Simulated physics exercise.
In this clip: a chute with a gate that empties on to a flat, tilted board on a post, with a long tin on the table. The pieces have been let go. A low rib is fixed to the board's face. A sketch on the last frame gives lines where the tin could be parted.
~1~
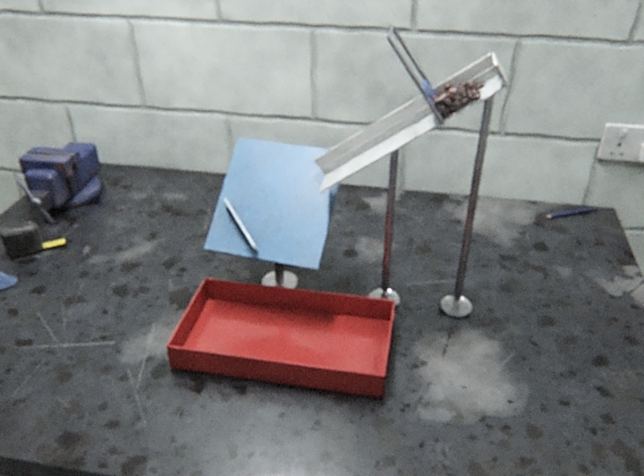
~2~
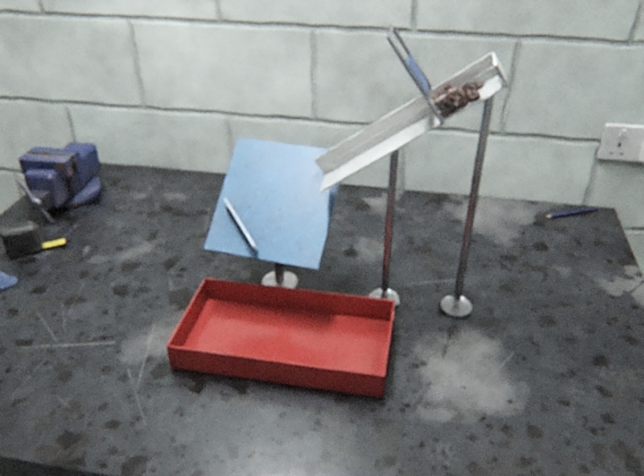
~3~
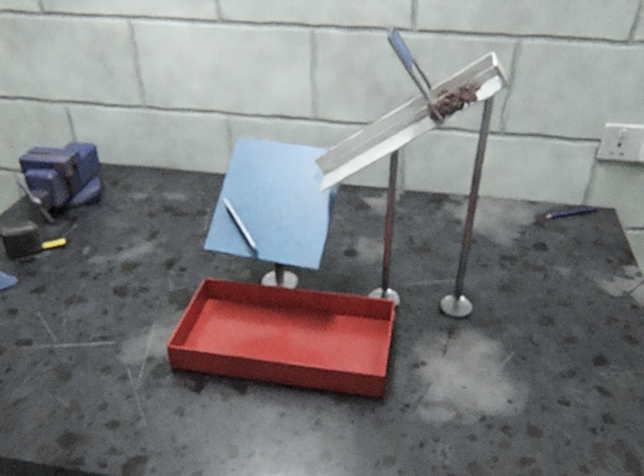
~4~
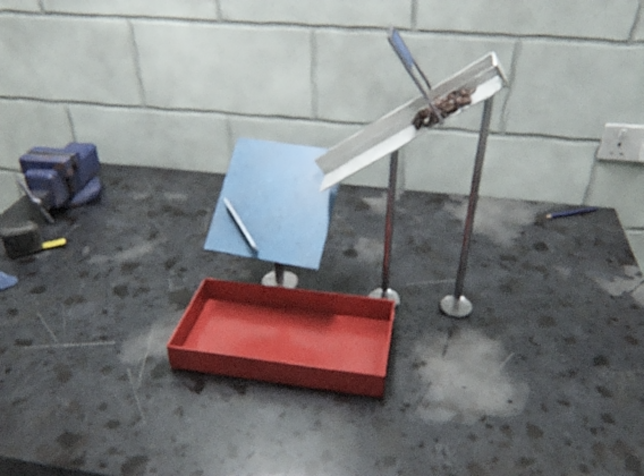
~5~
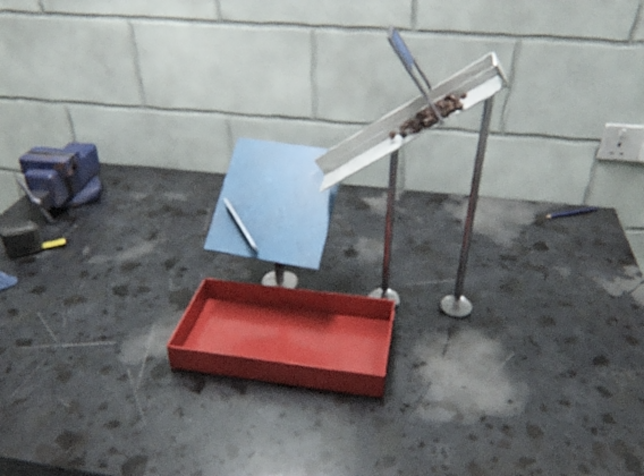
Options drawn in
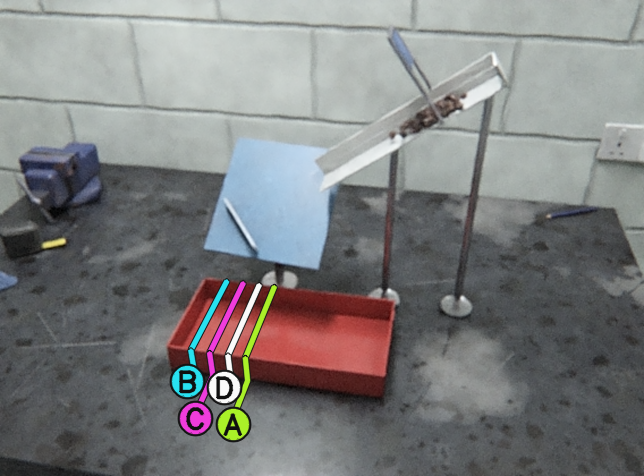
On a dark, blotchy worktop against a pale block wall, seen from slightly above by a still camera, a red open tin sits at the front. Behind it are a tilted blue board with a pale rib at left, and a sloping metal chute on two posts at right, holding small brown pieces. The blue-handled gate shifts slightly, and the pieces slide a short way down the chute, spreading out.
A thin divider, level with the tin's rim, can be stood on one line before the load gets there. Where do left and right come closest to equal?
Use line A.
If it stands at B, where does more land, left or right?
More lands on the right.
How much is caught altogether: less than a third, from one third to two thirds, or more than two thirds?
About that: More than two thirds.
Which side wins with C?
Right.
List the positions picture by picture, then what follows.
Load behind the gate (455, 95), flat chocolate drops; lip of the chute (323, 184), sloping fairly steeply, in the first frame.
Middle of the board (276, 200), tilted fairly steeply; middle of its low edge (259, 259); of its high edge (291, 144), in the second frame.
Front corners of the tin (167, 346) and (384, 376), empty; front of the load (432, 114), in the third frame.
Middle of the load (445, 109); its front (414, 123), roughly a quarter of the way to the lip; rib from (225, 198) to (254, 247), in the fourth frame.
Middle of the load (434, 115); its front (393, 137), roughly a third of the way to the lip, in the fifth frame.
On the marked copy, line A crosses the front rim at (245, 357); line B crosses the front rim at (191, 349); line C crosses the front rim at (209, 352); line D crosses the front rim at (228, 354).
With A, of what is caught, roughly half on the left of the divider, roughly half on the right.
With B, of what is caught, just a few on the left of the divider, almost all on the right.
With C, of what is caught, just a few on the left of the divider, almost all on the right.
With D, of what is caught, about a tenth on the left of the divider, the larger part on the right.
